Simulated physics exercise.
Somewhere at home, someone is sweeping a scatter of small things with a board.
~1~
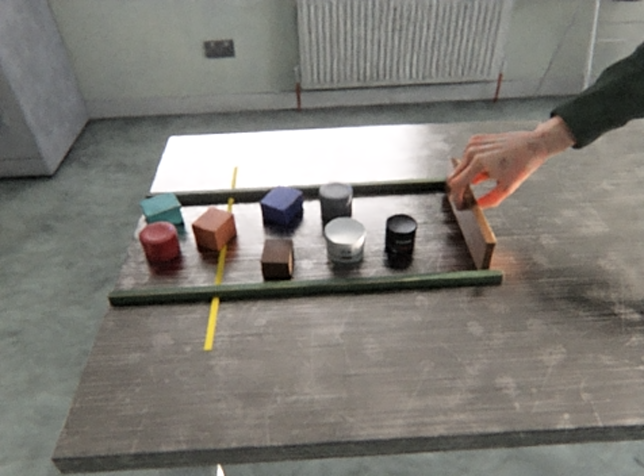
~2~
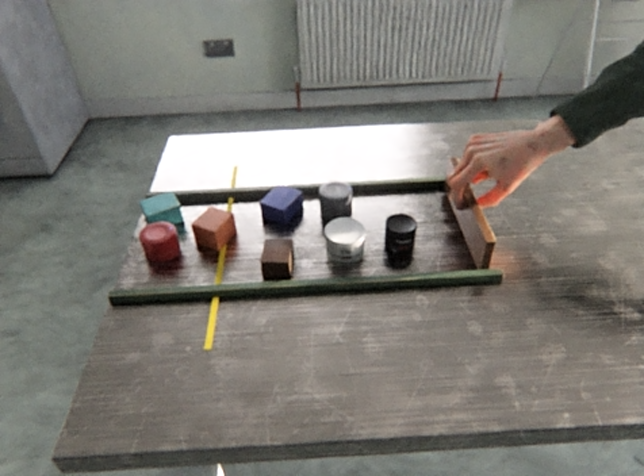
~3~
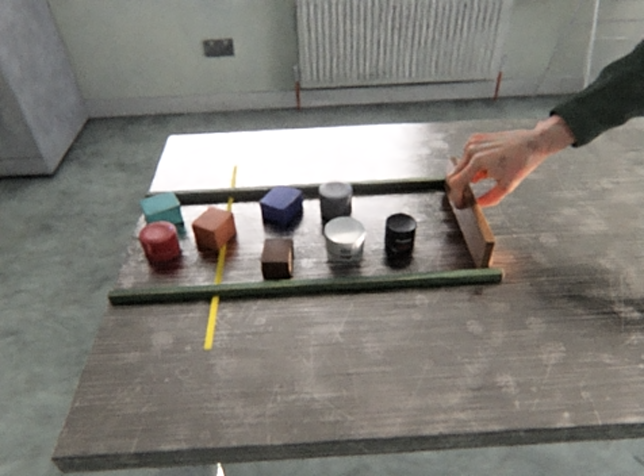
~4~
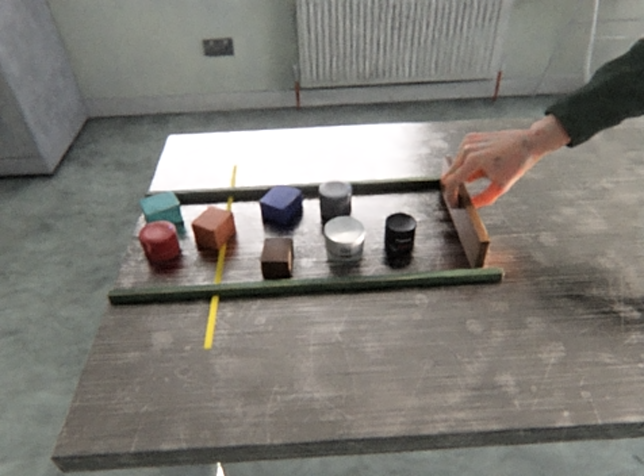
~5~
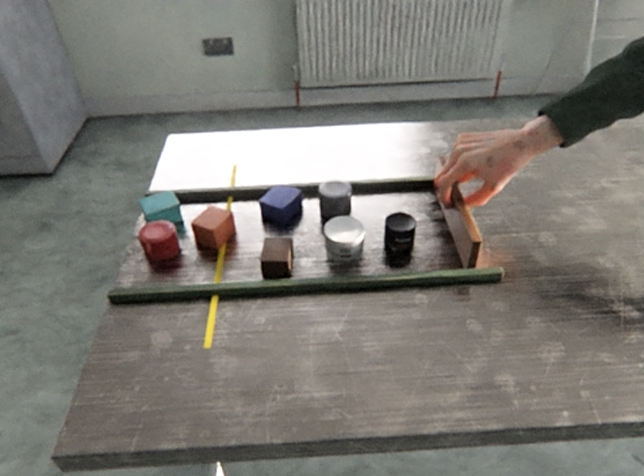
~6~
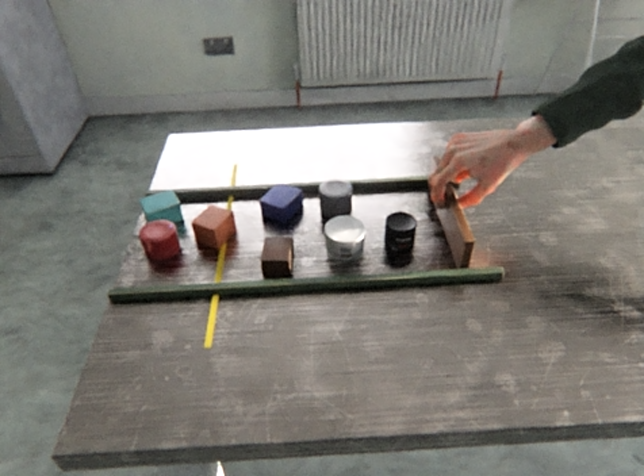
The video shows a hand holding a small wooden board upright at the right end of a track on a table, then sliding it slightly left while the coloured blocks and round items between the rails stay still.
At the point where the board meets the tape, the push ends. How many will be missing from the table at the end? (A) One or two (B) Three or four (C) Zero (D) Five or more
Zero (C).
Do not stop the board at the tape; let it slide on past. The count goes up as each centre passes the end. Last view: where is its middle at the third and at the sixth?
Pixels, in order: Around (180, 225), around (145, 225).
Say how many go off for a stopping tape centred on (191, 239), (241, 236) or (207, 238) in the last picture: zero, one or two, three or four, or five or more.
So in that order I'd say one to two; not one; one or two.
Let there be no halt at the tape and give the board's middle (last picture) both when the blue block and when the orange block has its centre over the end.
First near (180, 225), second near (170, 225).
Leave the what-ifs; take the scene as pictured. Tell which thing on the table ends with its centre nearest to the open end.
Nearest at the end: The turquoise block.
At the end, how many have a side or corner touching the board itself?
Number in contact with it: 2.
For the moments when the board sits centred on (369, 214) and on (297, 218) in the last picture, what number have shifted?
2 and 5.
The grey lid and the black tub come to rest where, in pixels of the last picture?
In the last picture they sit at about (211, 204) and about (207, 234).
Soon after, none off yet; turquoise block at rest near (162, 209); red lid at rest near (160, 240); orange block at rest near (215, 226).
In the end, the number that fall off is zero.
